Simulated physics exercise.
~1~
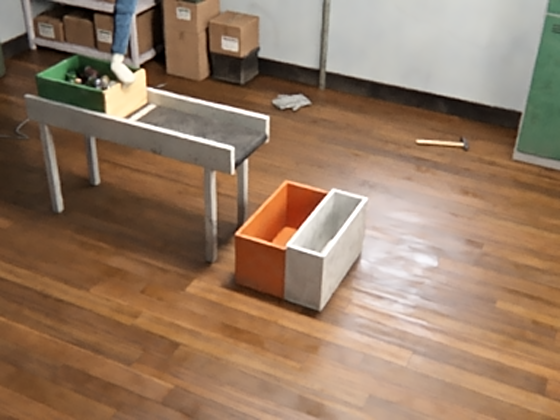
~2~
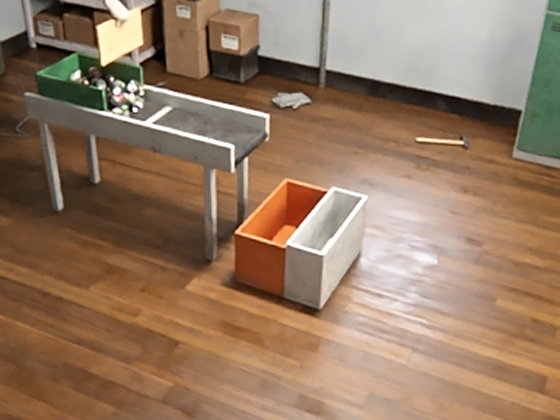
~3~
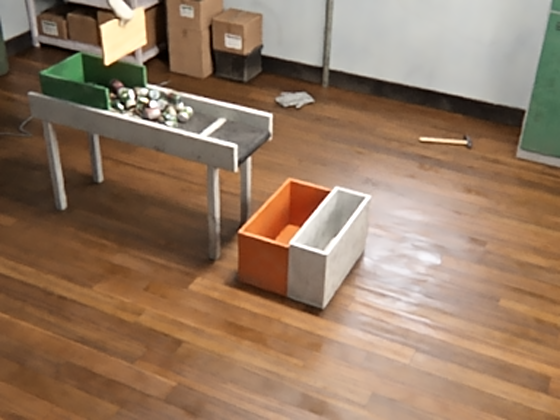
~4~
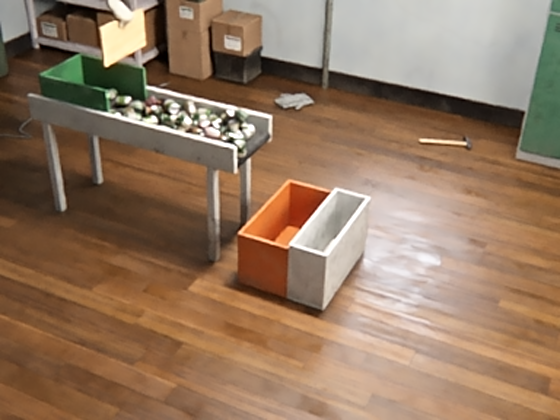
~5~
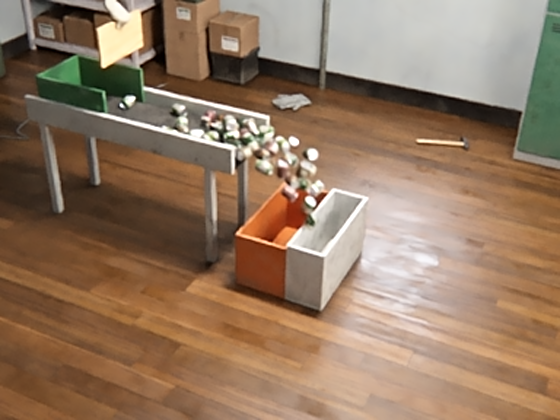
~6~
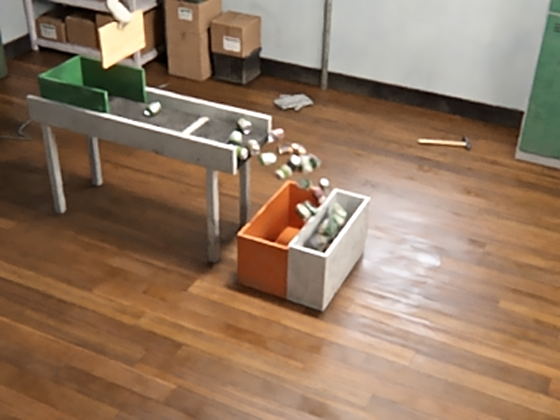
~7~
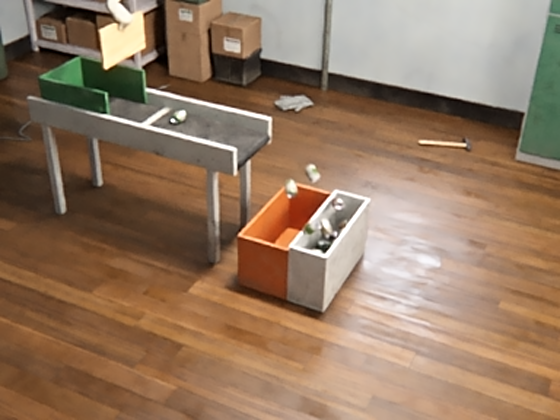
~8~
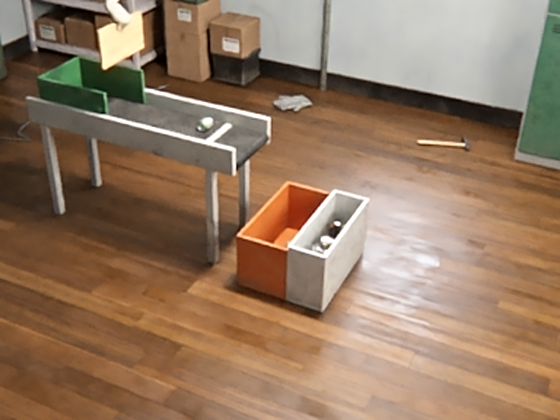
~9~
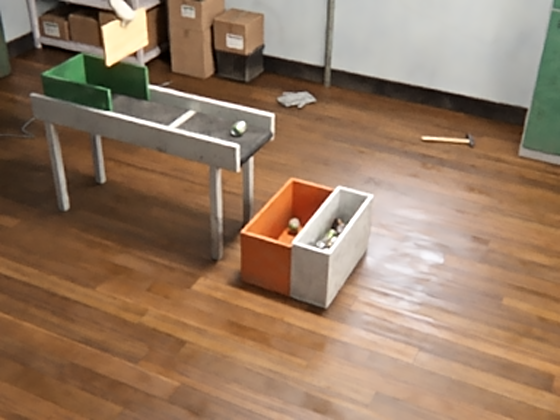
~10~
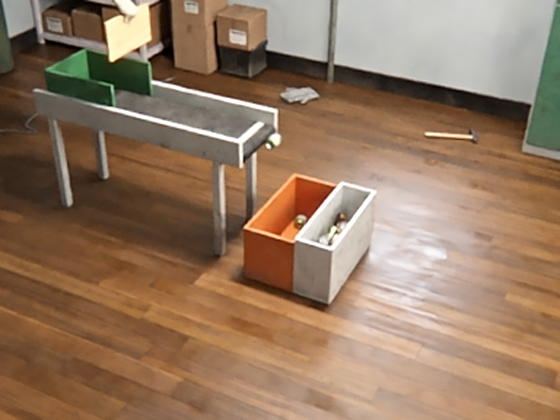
Gloved hand lifting a gate from a green pen, small cans riding a conveyor and dropping mostly into a white bin.
